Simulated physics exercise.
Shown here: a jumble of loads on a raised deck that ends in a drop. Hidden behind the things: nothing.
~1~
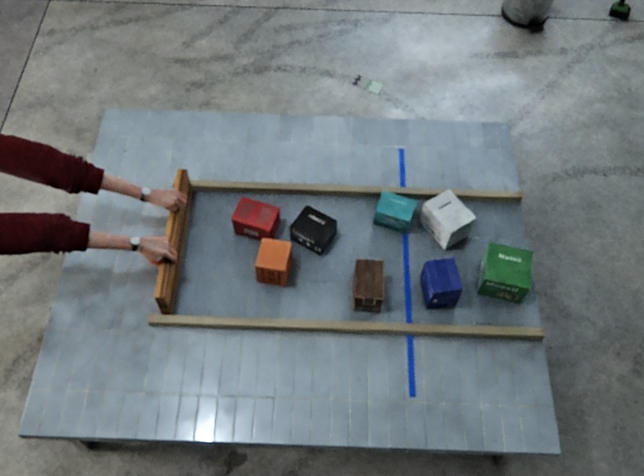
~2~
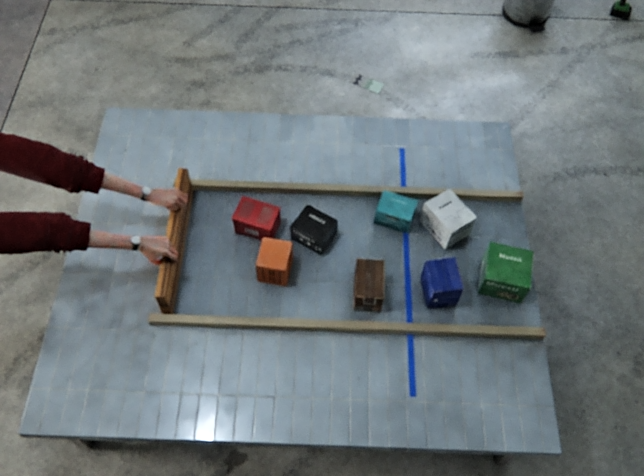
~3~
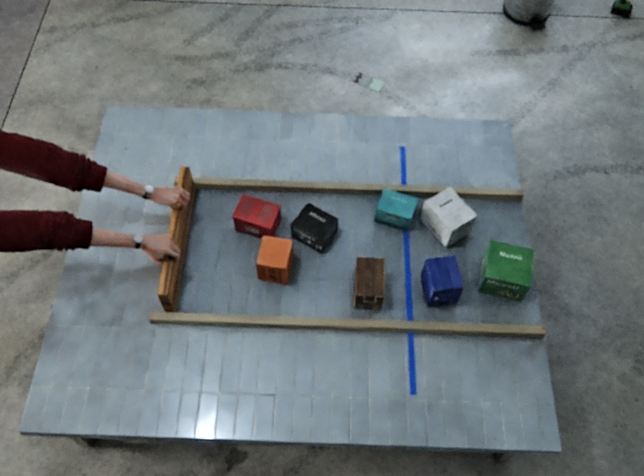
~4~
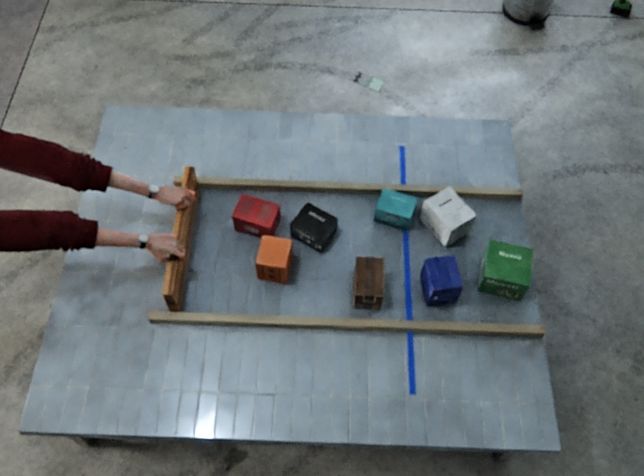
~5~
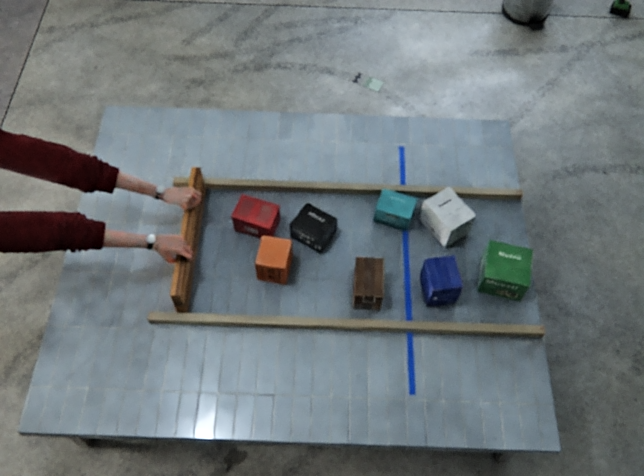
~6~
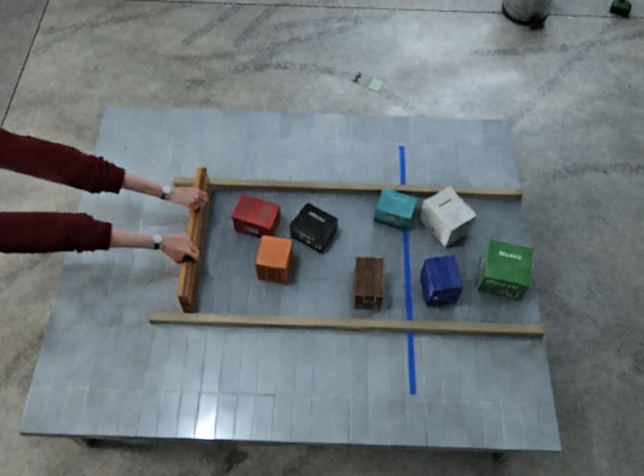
At the start, two hands hold a wooden plank upright across the left end of two wooden rails, with eight coloured boxes spread between them and a blue tape line toward the right. The hands then slide the plank slightly rightward along the rails, while the boxes stay in place, untouched.
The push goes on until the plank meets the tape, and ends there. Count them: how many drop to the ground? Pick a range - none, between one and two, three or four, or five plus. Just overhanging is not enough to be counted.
Range: None.
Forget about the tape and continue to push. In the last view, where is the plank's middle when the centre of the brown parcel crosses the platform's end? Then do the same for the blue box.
Approx. (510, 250) for the first, approx. (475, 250) for the second.
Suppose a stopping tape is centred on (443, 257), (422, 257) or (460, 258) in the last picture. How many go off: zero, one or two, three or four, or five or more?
In order: One to two; not one; one to two.
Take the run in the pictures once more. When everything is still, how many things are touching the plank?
The figure is 4.
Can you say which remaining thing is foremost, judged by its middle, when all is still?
The green box is the one.
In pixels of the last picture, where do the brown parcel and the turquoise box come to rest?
The brown parcel at (436, 300), the turquoise box at (426, 204).
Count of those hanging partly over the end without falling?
Answer: 0.
Early on, none off yet; green box at rest near (505, 270); white box at rest near (447, 217); blue box at rest near (441, 281).
A while later, none off yet; green box at rest near (505, 270); white box moving near (450, 216); blue box moving near (445, 282).
Finally, the number that fall off is zero.
